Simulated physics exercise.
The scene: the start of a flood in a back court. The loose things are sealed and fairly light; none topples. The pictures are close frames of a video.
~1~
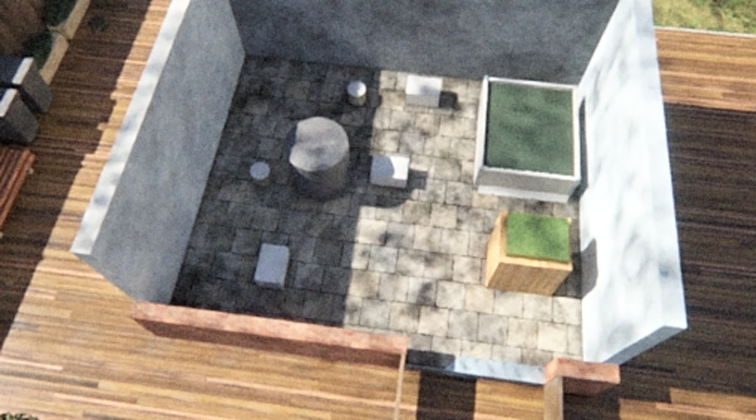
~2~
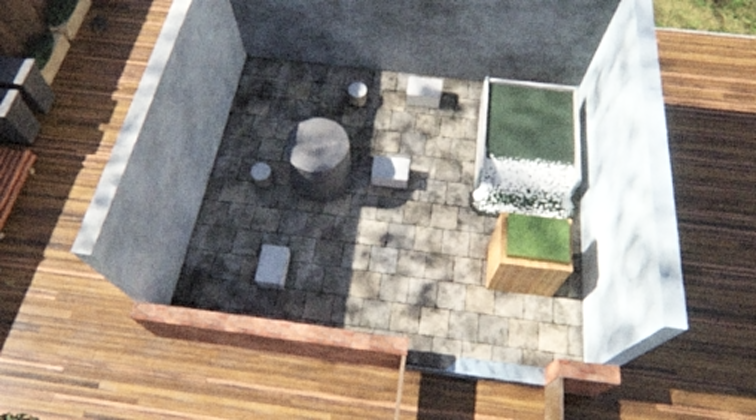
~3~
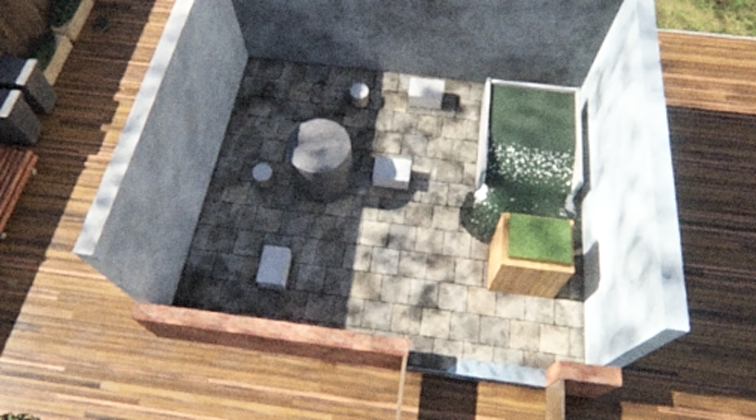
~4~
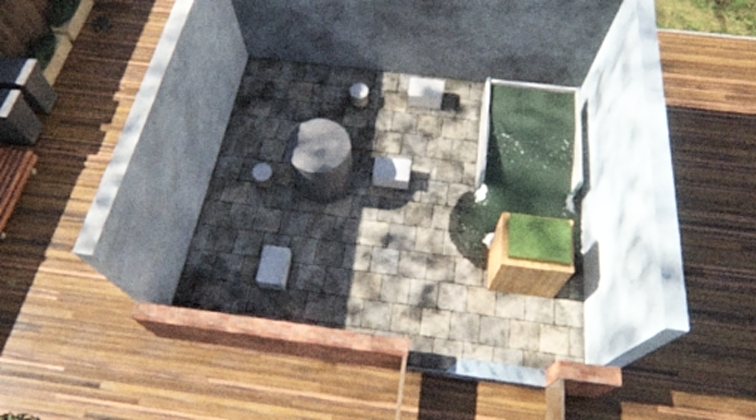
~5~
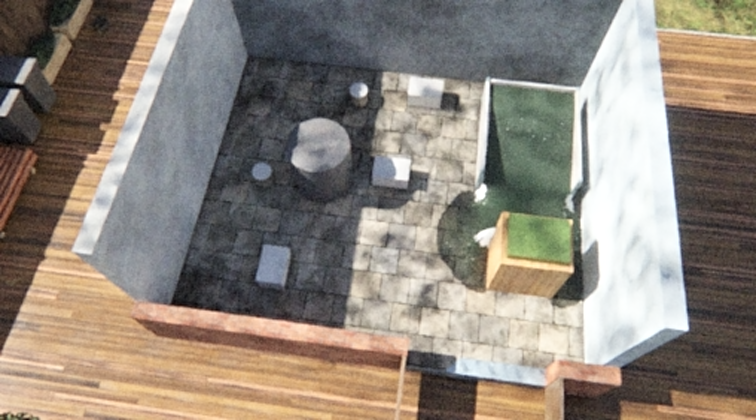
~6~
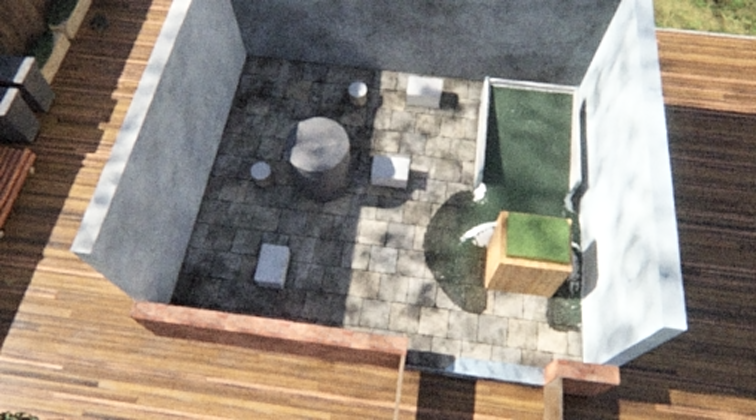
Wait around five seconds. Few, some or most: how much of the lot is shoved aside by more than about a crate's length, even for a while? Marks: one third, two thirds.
That comes to less than a third.
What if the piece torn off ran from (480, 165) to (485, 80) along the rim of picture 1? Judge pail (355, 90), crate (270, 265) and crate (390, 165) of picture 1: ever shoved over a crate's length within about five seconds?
As listed: Moved that far, under that, swept aside.
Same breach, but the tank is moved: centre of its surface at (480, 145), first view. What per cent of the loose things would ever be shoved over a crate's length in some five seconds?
Roughly 0 per cent.
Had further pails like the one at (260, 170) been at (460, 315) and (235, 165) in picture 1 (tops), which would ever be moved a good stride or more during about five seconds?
In turn: Swept aside, under that.
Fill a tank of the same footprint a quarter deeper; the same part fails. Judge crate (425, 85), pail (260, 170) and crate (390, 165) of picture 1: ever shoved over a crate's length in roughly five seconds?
In turn: Never so far, under that, short of that.
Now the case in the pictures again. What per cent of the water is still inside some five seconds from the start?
I make it 84 per cent.
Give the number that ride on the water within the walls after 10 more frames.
0 of them.
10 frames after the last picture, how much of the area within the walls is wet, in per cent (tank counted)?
Some 45 per cent.
A moment on, 0 of 5 are well off their spots; 0 afloat.
Next, 0 of 5 are well off their spots; 0 afloat.
Later, 0 of 5 are well off their spots; 0 afloat.
In the end, 0 of 5 are well off their spots, and 0 have been at some point; 1 afloat.
